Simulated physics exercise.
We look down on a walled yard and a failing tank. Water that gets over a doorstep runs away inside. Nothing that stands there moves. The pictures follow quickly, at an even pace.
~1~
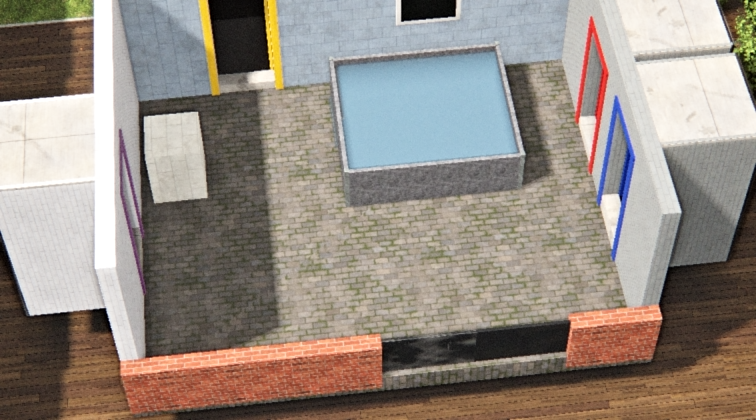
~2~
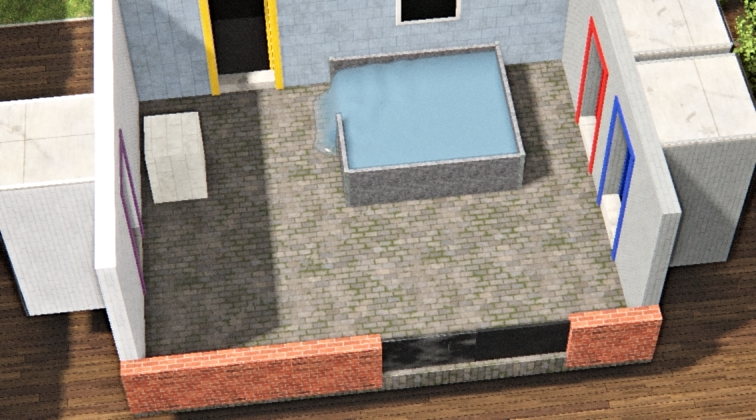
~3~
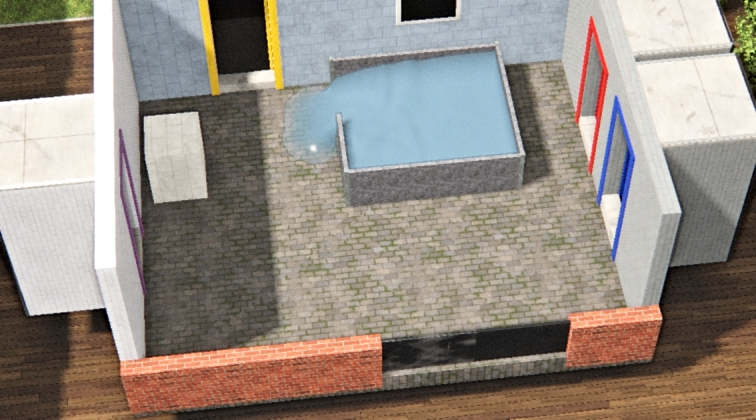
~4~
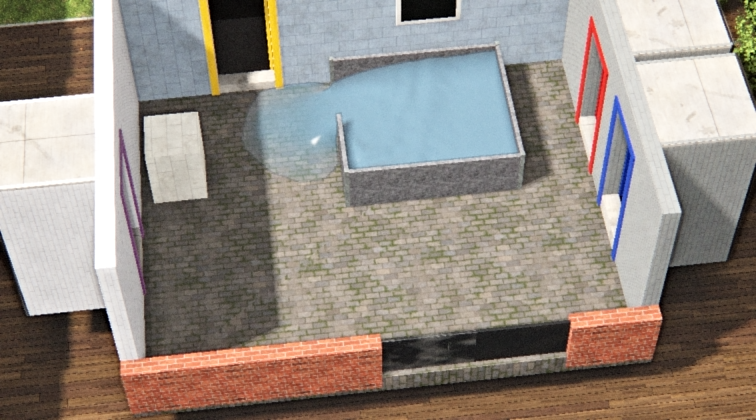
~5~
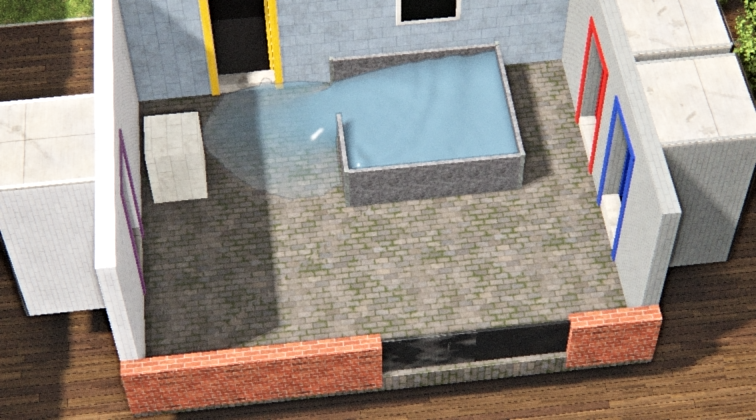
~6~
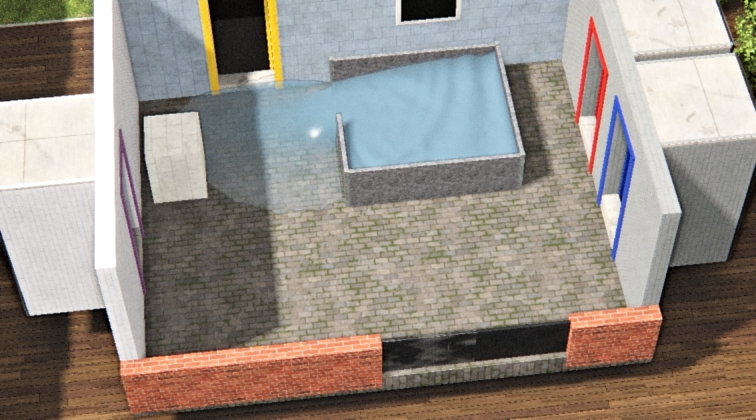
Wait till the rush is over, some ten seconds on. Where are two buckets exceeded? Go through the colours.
One by one: The yellow door floods; the purple door holds within the limit; the red door holds within the limit; the blue door holds within the limit.
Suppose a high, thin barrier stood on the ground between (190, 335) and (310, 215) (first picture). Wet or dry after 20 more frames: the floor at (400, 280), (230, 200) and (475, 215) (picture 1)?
One after the other: Free of water, under water, dry.
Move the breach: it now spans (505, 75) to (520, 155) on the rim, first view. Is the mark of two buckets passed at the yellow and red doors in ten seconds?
Then: The yellow one lets less in, the red one passes that mark.
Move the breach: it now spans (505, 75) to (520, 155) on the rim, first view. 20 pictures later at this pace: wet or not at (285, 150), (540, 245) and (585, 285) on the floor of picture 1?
In that order: Free of water, under water, wet.
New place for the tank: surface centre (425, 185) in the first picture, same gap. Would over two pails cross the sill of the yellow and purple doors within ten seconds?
One by one: The yellow door floods, the purple door goes over.
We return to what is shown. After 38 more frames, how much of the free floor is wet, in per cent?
Near 80 in a hundred.
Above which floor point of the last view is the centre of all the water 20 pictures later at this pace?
Around (316, 164).
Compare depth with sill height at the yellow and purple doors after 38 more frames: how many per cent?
Near 140 and 30 in a hundred.
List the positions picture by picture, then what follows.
In the first frame, the open tank at (424, 109) is whole and still.
In the second frame, the front is at (328, 151), out from the gap at (338, 109).
In the third frame, water pours out at (338, 111) and has run to (297, 155).
In the fourth frame, the front is at (249, 145), out from the gap at (338, 112).
In the fifth frame, water pours out at (338, 112) and has run to (210, 143).
In the sixth frame, water pours out at (338, 112) and has run to a hidden place.
A moment on, water covers 20 % of the floor; the yellow door under two buckets in, the purple door not reached, the red door not reached, the blue door not reached.
Next, water covers 30 % of the floor; the yellow door over two buckets in, the purple door wet at the sill, nothing in, the red door not reached, the blue door not reached.
Then, water covers 50 % of the floor; the yellow door over two buckets in, the purple door wet at the sill, nothing in, the red door not reached, the blue door not reached.
Later, water covers 80 % of the floor; the yellow door far over two buckets in, the purple door wet at the sill, nothing in, the red door not reached, the blue door not reached.
In the end, water covers 95 % of the floor; the yellow door far over two buckets in, the purple door wet at the sill, nothing in, the red door wet at the sill, nothing in, the blue door wet at the sill, nothing in.
